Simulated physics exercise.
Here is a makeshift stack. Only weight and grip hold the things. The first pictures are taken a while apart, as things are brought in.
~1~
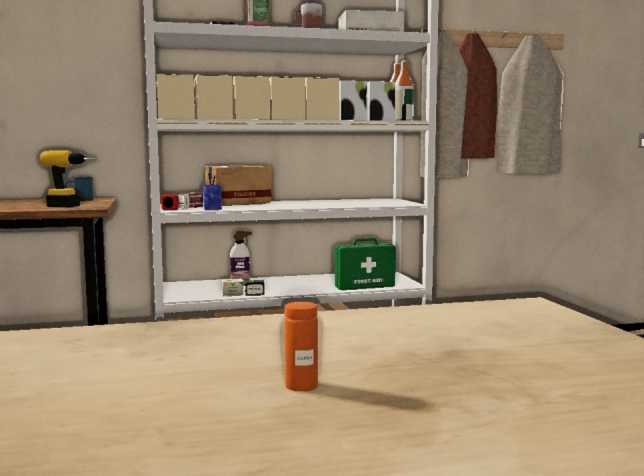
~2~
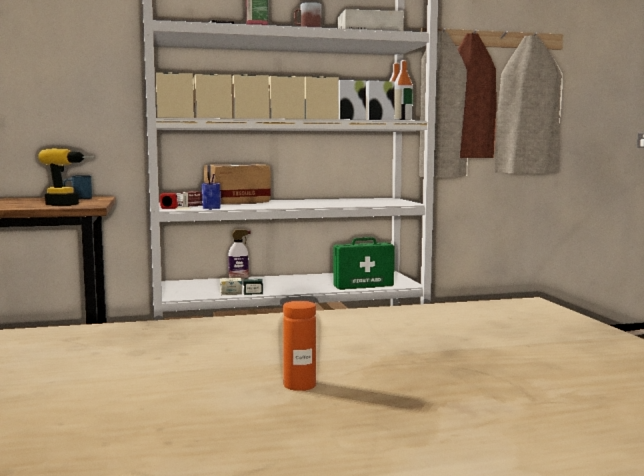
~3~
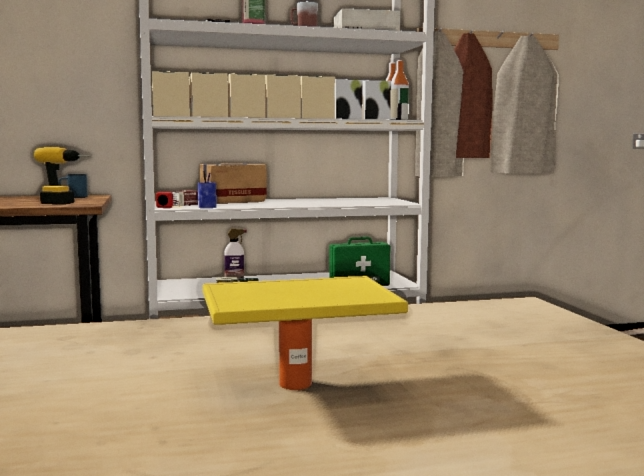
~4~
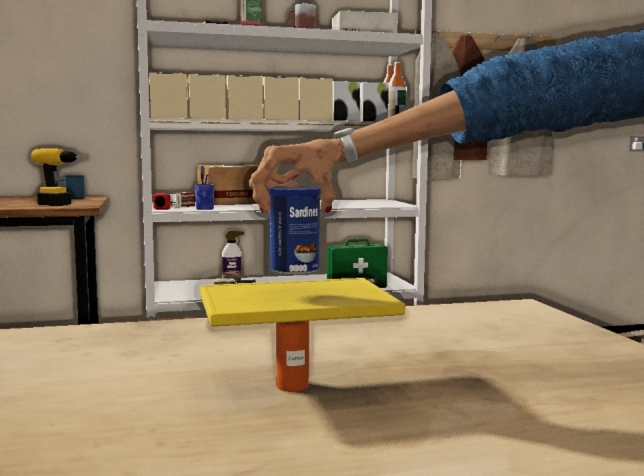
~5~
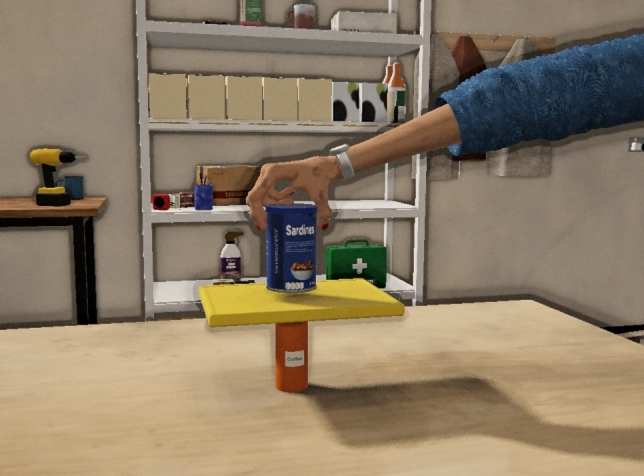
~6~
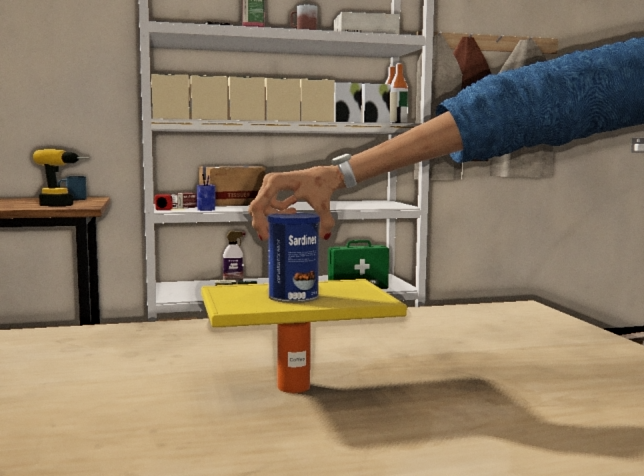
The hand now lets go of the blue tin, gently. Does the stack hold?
In the end the stack stays up.
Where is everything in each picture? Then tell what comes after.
The last thing is not in view yet, in the first picture.
The last thing is not in view yet, in the second picture.
The last thing is not in view yet; yellow lid (300, 297), in the third picture.
On its way; blue tin (295, 230); yellow lid (297, 299), in the fourth picture.
On its way; blue tin (291, 247); yellow lid (296, 300), in the fifth picture.
In place under the hand; blue tin (294, 257); yellow lid (299, 300), in the sixth picture.
Then, 0.40 s after the last picture, nothing has stirred.
Then, 1.00 s after the last picture, blue tin resting near (294, 257).
At rest, all 3 in place. Seen from the same camera at the end, blue tin near (294, 257). The stack keeps its balance.
